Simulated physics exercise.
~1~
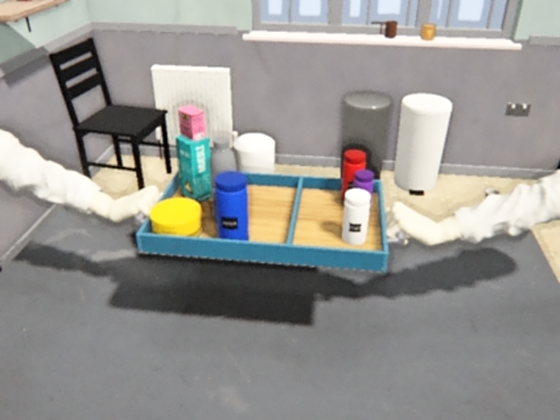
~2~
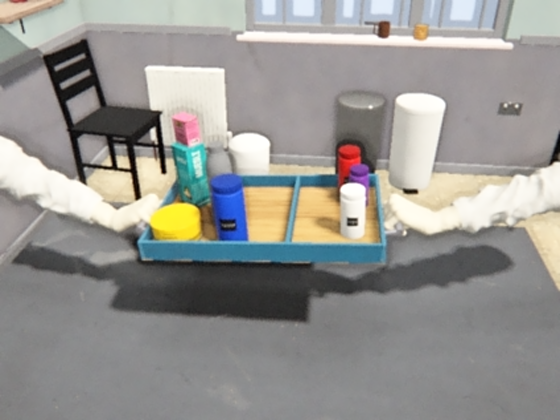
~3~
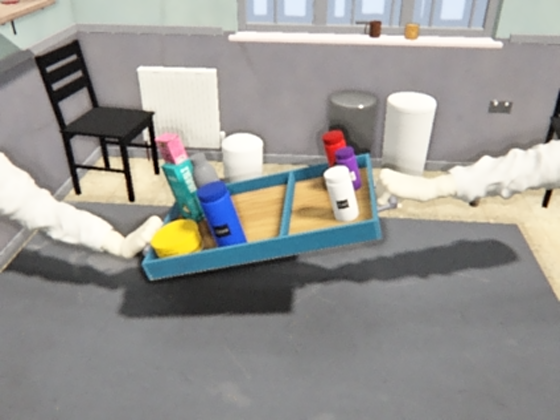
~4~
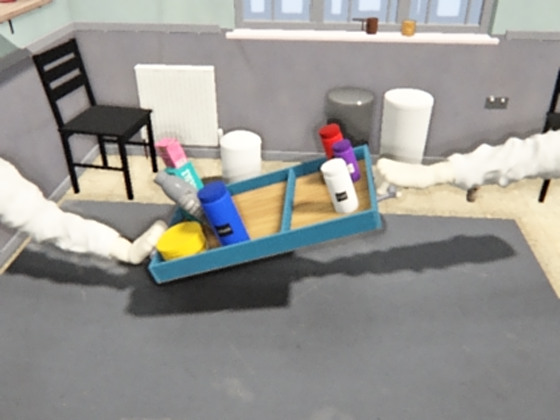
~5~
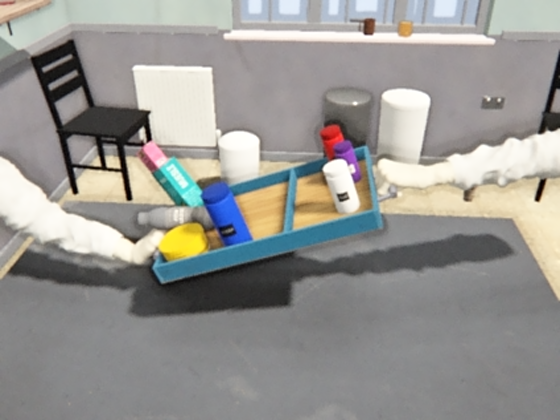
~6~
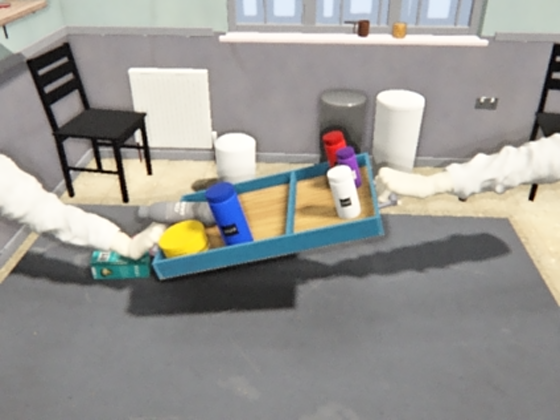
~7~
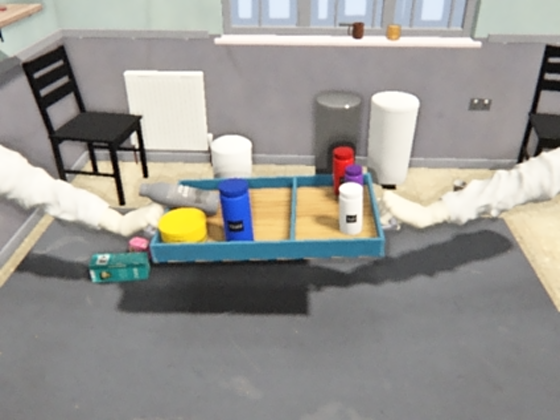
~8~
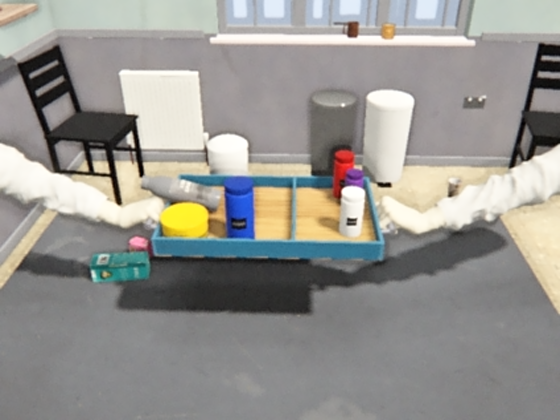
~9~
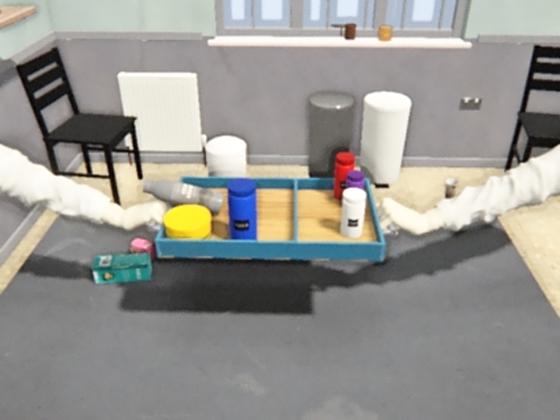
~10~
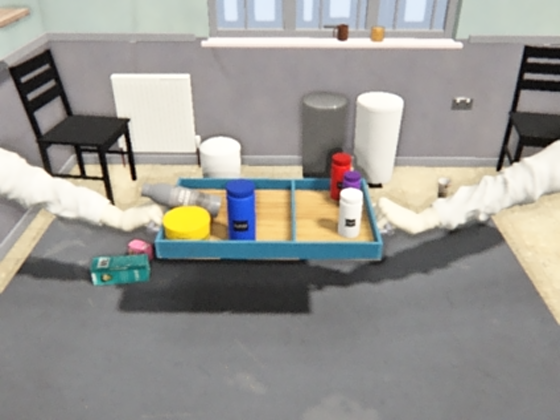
A blue-rimmed tray held by two hands dipped to the left, and the pink packet and turquoise carton toppled off that side while the grey bottle fell over; the tray levelled again with the bottle lying on it and the other containers still standing.
